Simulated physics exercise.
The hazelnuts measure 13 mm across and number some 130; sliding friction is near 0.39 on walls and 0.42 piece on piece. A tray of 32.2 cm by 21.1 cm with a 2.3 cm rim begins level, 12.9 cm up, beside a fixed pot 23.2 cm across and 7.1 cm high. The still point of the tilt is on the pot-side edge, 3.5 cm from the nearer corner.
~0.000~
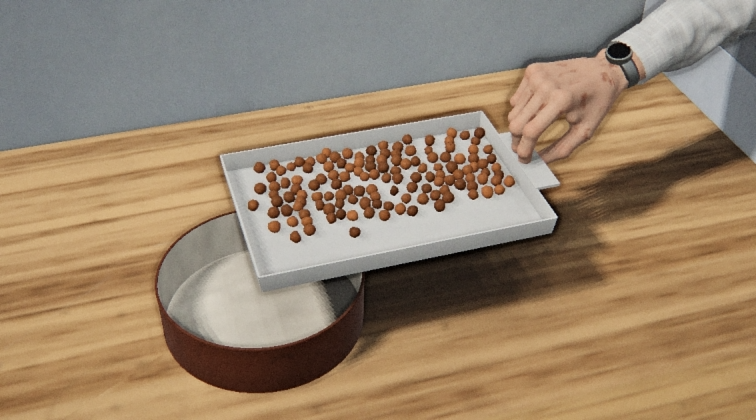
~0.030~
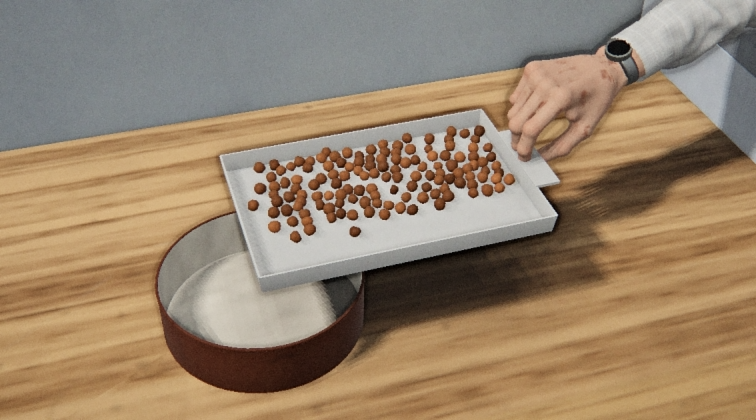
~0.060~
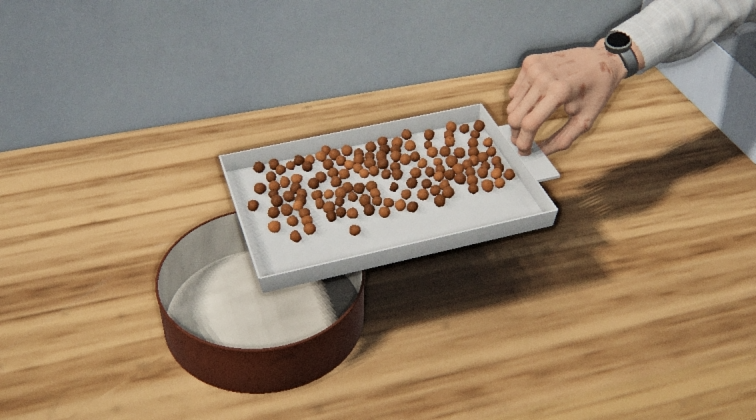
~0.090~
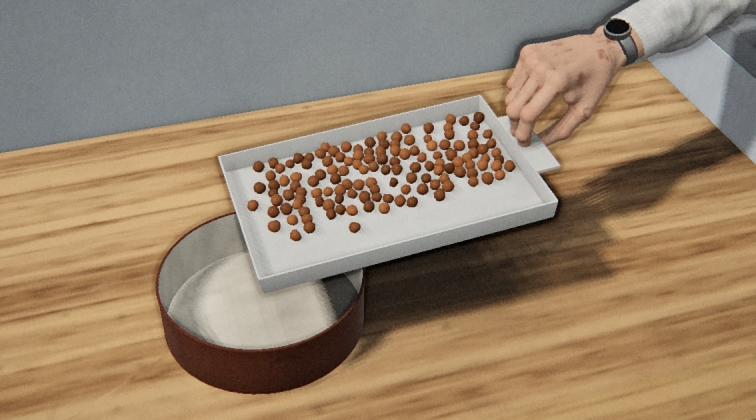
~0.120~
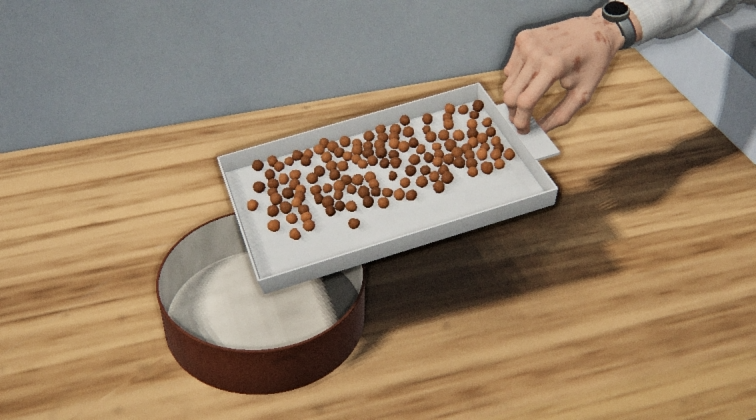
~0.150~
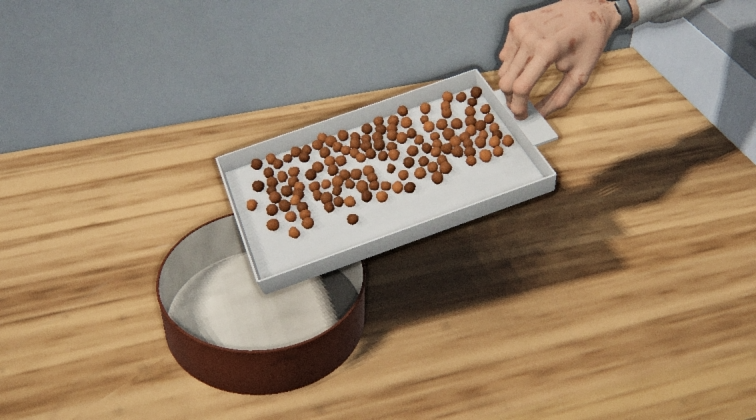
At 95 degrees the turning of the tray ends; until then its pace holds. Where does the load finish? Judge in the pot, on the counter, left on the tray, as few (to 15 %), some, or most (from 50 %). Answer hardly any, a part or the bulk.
In the pot: The bulk; on the counter: A part; left on the tray: Hardly any.
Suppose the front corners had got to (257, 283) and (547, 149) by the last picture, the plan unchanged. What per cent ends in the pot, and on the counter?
Pot 35, counter 65.
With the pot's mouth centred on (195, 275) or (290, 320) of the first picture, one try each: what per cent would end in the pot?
About 100 and 35 per cent.
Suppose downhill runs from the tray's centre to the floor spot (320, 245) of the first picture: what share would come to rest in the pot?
About 45 per cent.
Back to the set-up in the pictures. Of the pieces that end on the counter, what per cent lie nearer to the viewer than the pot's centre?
Some 30 per cent.
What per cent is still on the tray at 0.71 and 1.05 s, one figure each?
About 85, 25.
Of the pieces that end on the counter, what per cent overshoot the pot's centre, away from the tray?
Some 100 per cent.
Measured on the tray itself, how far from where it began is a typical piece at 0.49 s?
Roughly 8 cm.
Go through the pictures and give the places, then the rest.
Tray tilt 0 degrees, front corners at (261, 275) and (554, 216); middle of the pieces at (386, 178); pot at (261, 273), in the first frame.
Tray tilt 0 degrees, front corners at (261, 275) and (554, 214); middle of the pieces at (386, 177), in the second frame.
Tray tilt 2 degrees, front corners at (261, 276) and (554, 209); middle of the pieces at (386, 174), in the third frame.
Tray tilt 4 degrees, front corners at (261, 277) and (554, 200), lowest corner left front; middle of the pieces at (386, 170), in the fourth frame.
Tray tilt 7 degrees, front corners at (260, 278) and (554, 188), lowest corner left front; middle of the pieces at (385, 163), in the fifth frame.
Tray tilt 11 degrees, front corners at (260, 279) and (552, 174), lowest corner left front; middle of the pieces at (383, 156); pot at (262, 274). The tray's pace is about 120 degrees a second, in the sixth frame.
After 0.49 s, tilt 52 degrees; the tray holds 100 %, the pot 0 %.
After 0.71 s, tilt 79 degrees; the tray holds 85 %, the pot 5 %.
Then, at 1.05 s, tilt 95 degrees; the tray holds 25 %, the pot 45 %.
By 1.9 s all is still; pot 80 %, counter 20 %, tray 0 %.
